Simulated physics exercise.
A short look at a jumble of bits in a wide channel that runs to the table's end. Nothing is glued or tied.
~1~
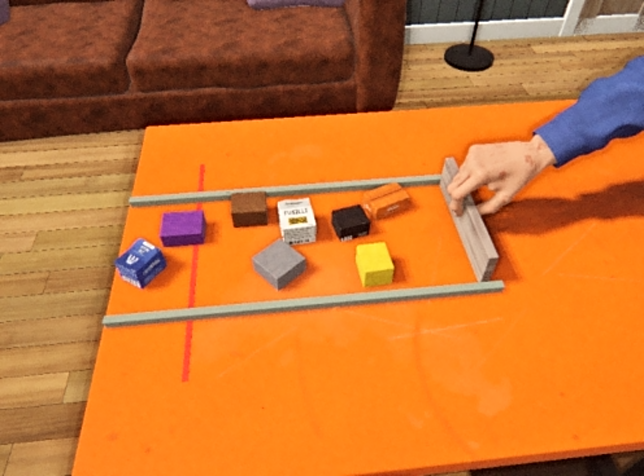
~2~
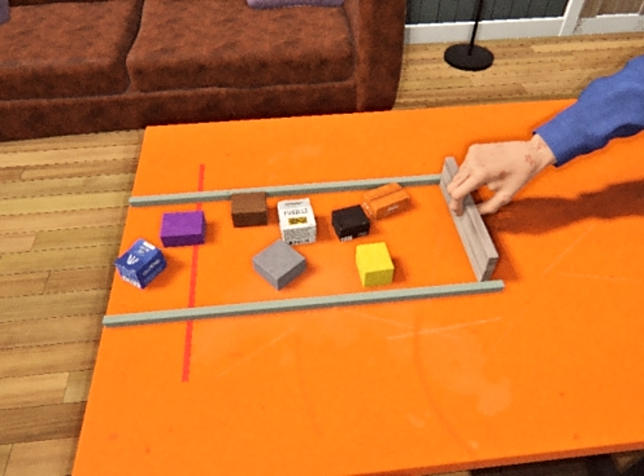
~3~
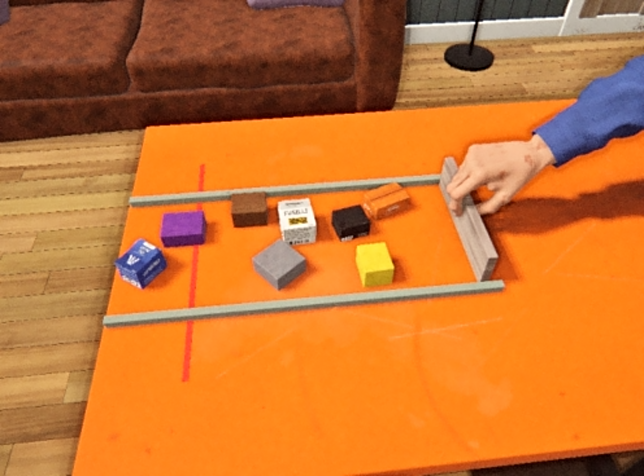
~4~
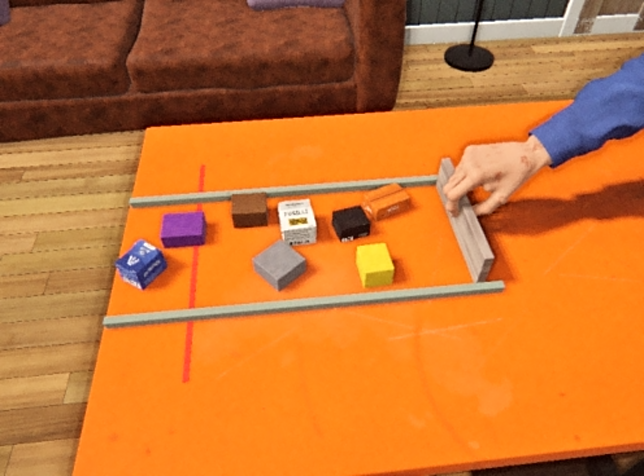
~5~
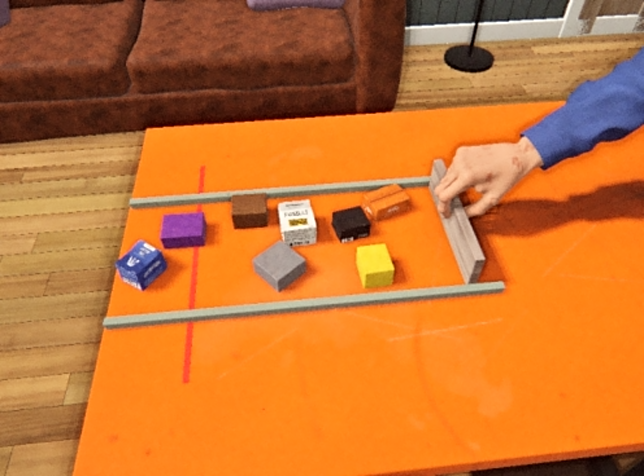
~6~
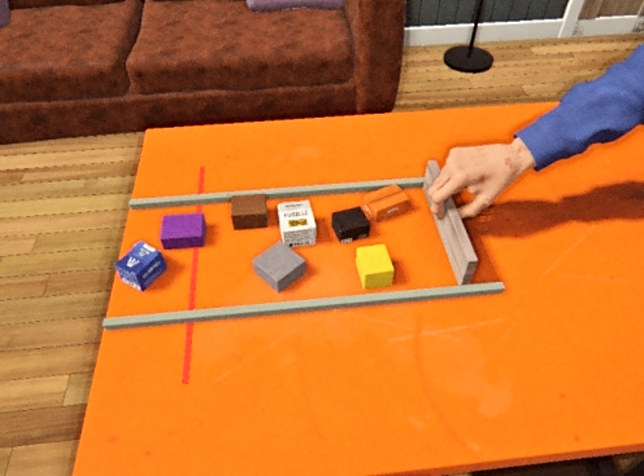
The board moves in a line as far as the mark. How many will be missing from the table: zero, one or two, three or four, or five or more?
Here the number that fall off is one or two.
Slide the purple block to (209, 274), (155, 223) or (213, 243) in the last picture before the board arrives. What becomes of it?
The purple block tumbles off; tumbles off; is lost.
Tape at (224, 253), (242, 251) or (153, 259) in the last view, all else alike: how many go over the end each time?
In that order 0, 0 and 5.
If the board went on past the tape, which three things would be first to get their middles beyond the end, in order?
In order: The purple block, then the blue box, then the brown block.
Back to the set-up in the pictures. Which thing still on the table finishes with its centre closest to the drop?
The brown block ends nearest.
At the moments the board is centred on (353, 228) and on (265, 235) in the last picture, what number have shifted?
First 4, then 7.
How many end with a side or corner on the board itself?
That makes 3.
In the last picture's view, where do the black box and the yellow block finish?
First (180, 251), then (176, 284).
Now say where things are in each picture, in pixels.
In the first picture, blue box (141, 264); purple block (184, 229); brown block (250, 209); board (466, 217); tape (195, 253).
In the second picture, purple block (184, 229); yellow block (374, 265).
In the third picture, brown block (250, 210); orange box (386, 202).
In the fourth picture, blue box (142, 265); black box (351, 223).
In the fifth picture, purple block (184, 231); white box (297, 223).
In the sixth picture, blue box (142, 266); purple block (184, 231); brown block (250, 212); board (447, 220); tape (196, 255).
Soon after, none off yet; blue box at rest near (142, 266); purple block at rest near (184, 231); brown block at rest near (250, 212).
After that, none off yet; blue box at rest near (142, 266); purple block at rest near (178, 231); brown block displaced about its own width near (216, 211).
And then, none off yet; blue box moving near (137, 269); purple block displaced about its own width near (147, 236); brown block displaced well along near (180, 210).
In the end, the number that fall off is one or two; gone, purple block and blue box.
